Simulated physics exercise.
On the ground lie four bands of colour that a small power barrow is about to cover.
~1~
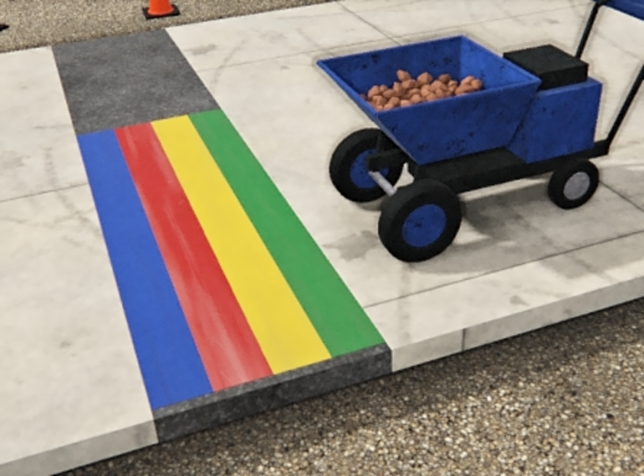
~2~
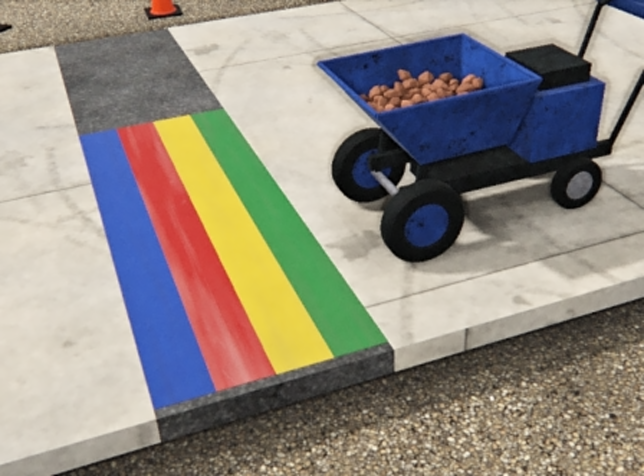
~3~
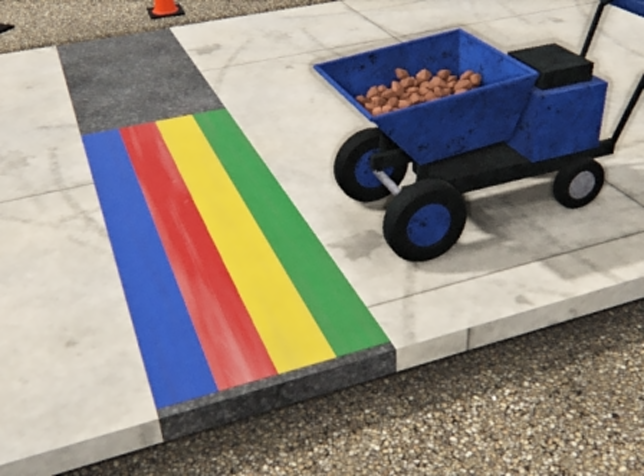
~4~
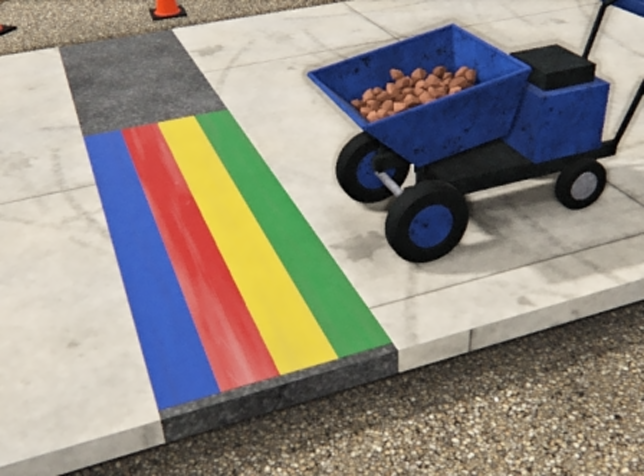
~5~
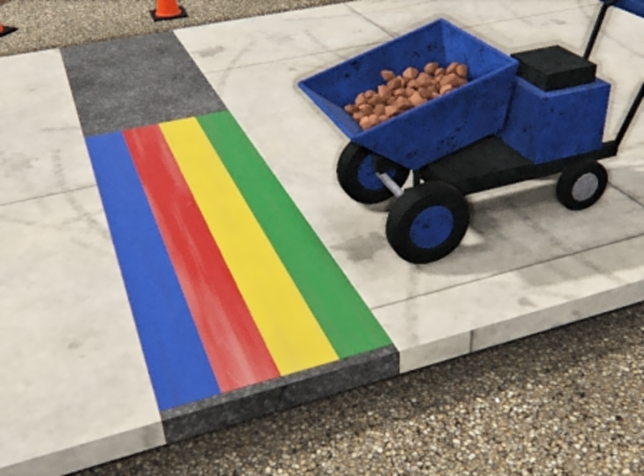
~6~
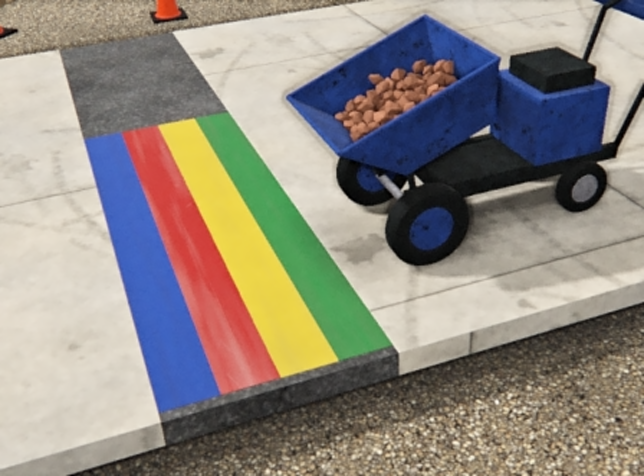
A small blue power barrow with black tyres and a skip of reddish-brown lumps stands at the right of a pale paved slab, seen from above at an angle. To its left lie four painted bands, blue, red, yellow and green, with dark grey patches at their ends and gravel around the slab. The skip tilts gradually forward to the left, its rear rising, while the wheels stay put and the view shifts very slightly.
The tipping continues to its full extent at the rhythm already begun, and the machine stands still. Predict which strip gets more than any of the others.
The yellow strip gets the most.
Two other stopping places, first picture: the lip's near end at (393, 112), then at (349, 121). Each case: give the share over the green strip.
In turn, around 10 per cent and 0 per cent.
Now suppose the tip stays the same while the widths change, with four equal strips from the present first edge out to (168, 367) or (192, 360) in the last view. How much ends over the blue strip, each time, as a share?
Roughly 10 percent first, then roughly 10 percent.
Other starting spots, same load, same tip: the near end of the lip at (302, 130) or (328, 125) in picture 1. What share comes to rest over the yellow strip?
0 % and 0 %.
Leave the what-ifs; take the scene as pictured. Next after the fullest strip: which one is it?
The red one.
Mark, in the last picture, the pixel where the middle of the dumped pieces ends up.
Resting centre, last frame: Roughly (239, 269).
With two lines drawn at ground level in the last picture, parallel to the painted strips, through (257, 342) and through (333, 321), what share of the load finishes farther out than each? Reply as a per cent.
I'd say some 20 in a hundred, and after that 70 in a hundred.
Soon after the last picture, skip tipped steeply; all in the skip.
A little later, skip tipped right over; about two thirds in the skip; about a quarter over the yellow strip; a stray few over the red strip.
Later still, skip tipped right over; about a third in the skip; a stray few over the green strip; about a third over the yellow strip; about a quarter over the red strip; a small part over the blue strip; a stray few off the paint.
At rest, skip tipped right over; about a third in the skip; a stray few over the green strip; about a third over the yellow strip; about a quarter over the red strip; a small part over the blue strip; a stray few off the paint.
